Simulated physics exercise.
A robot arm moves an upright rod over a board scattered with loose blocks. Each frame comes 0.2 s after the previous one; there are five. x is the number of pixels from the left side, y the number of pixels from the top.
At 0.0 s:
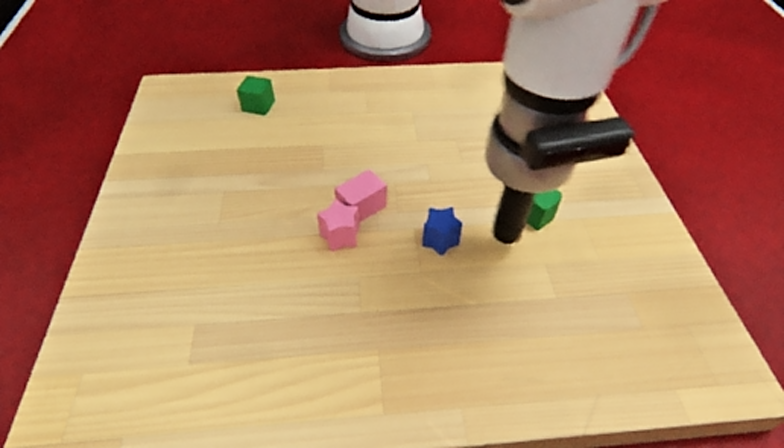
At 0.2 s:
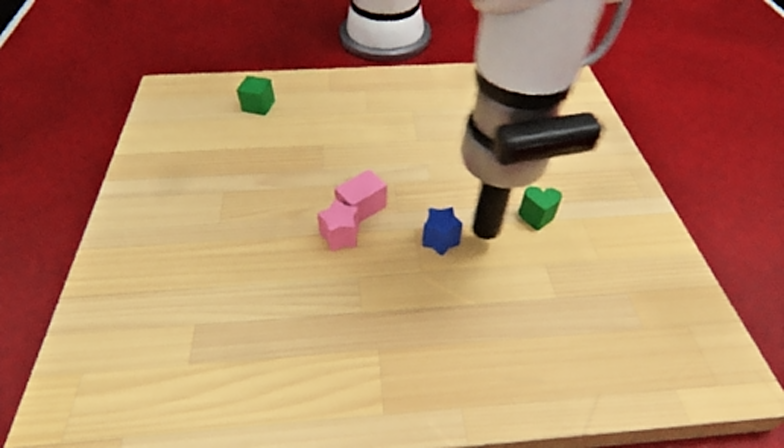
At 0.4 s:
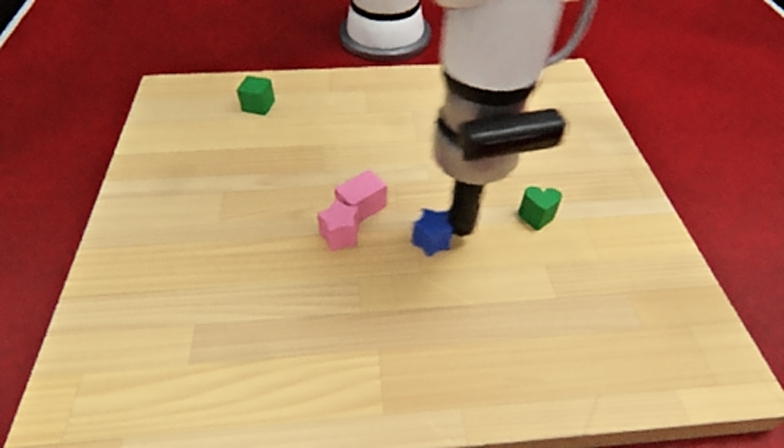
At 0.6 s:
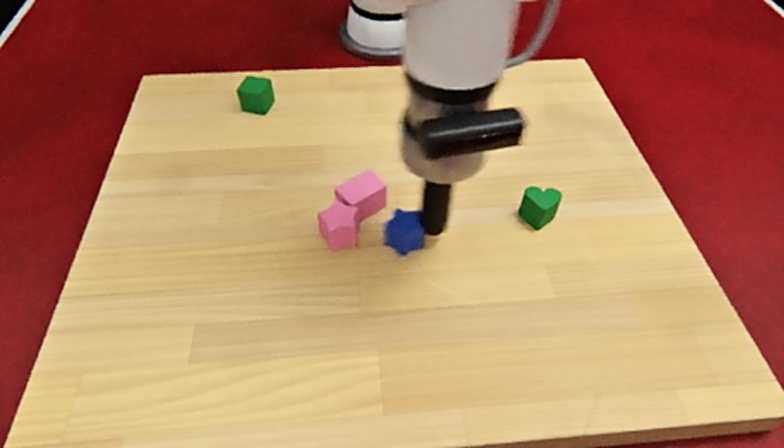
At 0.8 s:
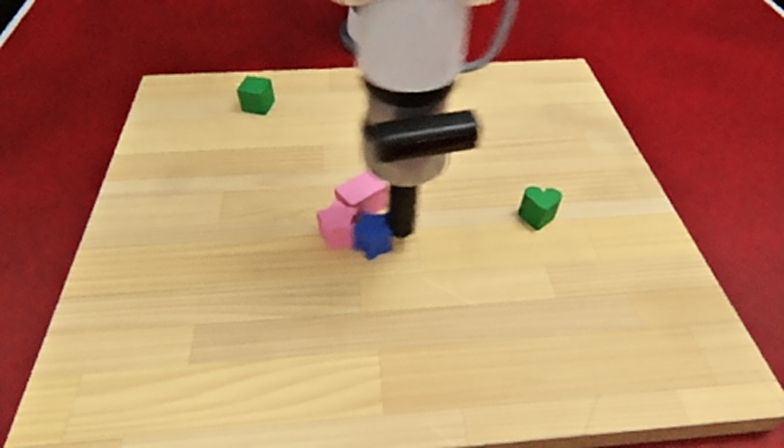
On a wooden board, a robot arm's rod pushes a blue star left to the pink blocks.
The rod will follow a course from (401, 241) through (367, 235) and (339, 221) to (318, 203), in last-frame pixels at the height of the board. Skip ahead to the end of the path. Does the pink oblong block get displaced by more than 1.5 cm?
In short: Yes.
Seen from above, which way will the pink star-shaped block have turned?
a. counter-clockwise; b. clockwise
That would be b.
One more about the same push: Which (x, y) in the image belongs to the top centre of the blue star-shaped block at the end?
I expect it at (330, 226).
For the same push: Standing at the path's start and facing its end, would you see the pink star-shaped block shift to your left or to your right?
It shifts leftward.
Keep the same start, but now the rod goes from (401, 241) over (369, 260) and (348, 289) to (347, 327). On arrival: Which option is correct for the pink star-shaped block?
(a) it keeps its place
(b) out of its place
My answer is option b.
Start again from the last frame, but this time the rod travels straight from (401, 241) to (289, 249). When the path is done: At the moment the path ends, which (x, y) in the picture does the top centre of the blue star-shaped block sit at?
In the picture, that point is around (264, 248).
What follows on the original path. One third of the way, rod at (366, 223); pink star-shaped block at (310, 213); blue star-shaped block at (340, 226), turned 20° anticlockwise.
Two thirds of the way, rod at (337, 208); pink star-shaped block at (300, 215), turned 30° clockwise; pink oblong block at (352, 179), turned 50° clockwise; blue star-shaped block at (330, 226), turned 50° anticlockwise.
At the end, rod at (316, 190); pink star-shaped block at (300, 215), turned 30° clockwise; pink oblong block at (350, 174), turned 80° clockwise; blue star-shaped block at (330, 226), turned 50° anticlockwise.
